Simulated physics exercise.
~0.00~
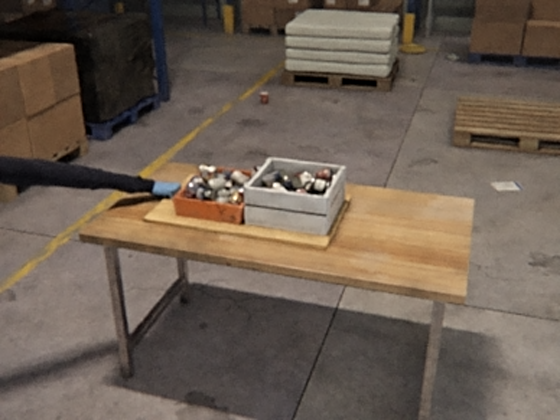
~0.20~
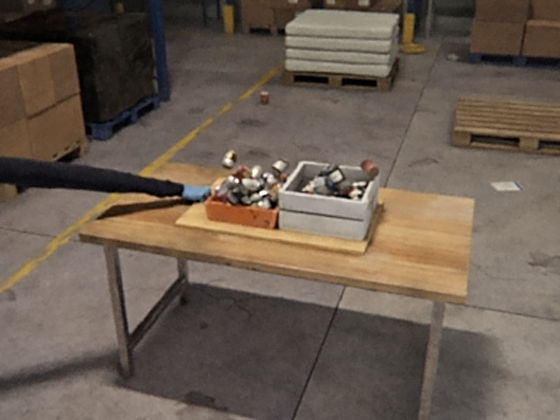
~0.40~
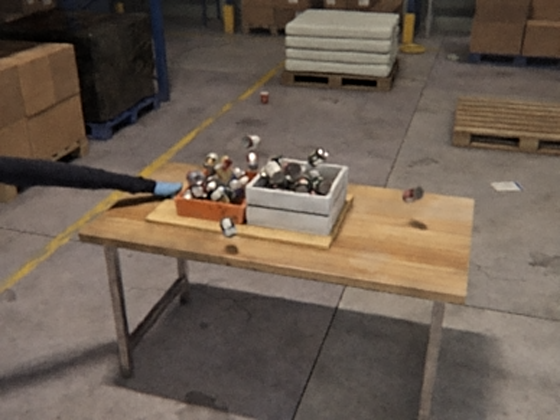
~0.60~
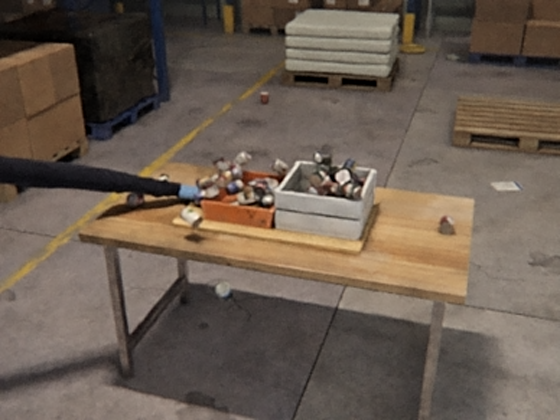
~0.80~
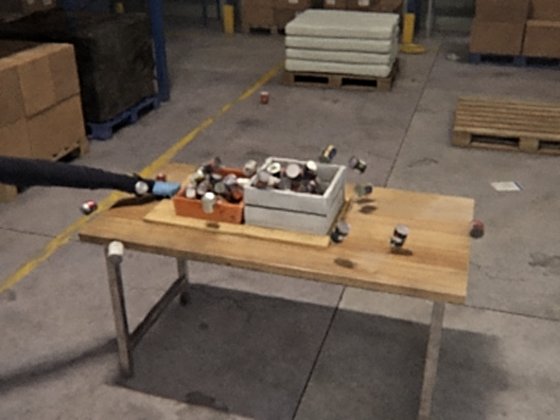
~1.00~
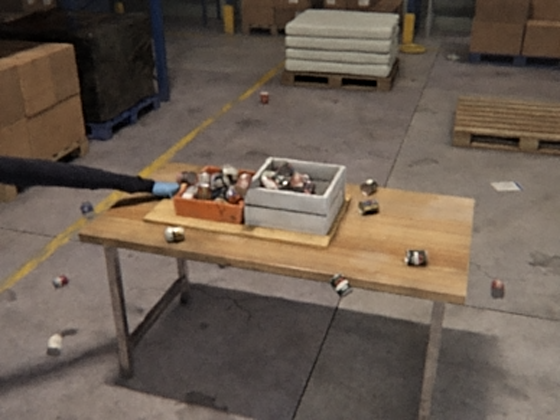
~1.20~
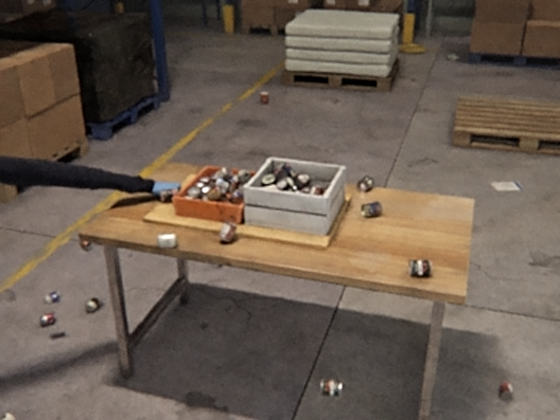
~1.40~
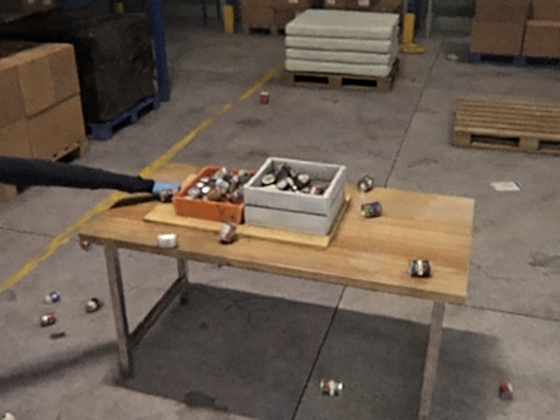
Small cans flew out of a white basket and an orange one as a gloved arm jerked the board beneath them right and back twice on a wooden table; several dropped to the floor, a few stayed on the tabletop, and most remained in the baskets.
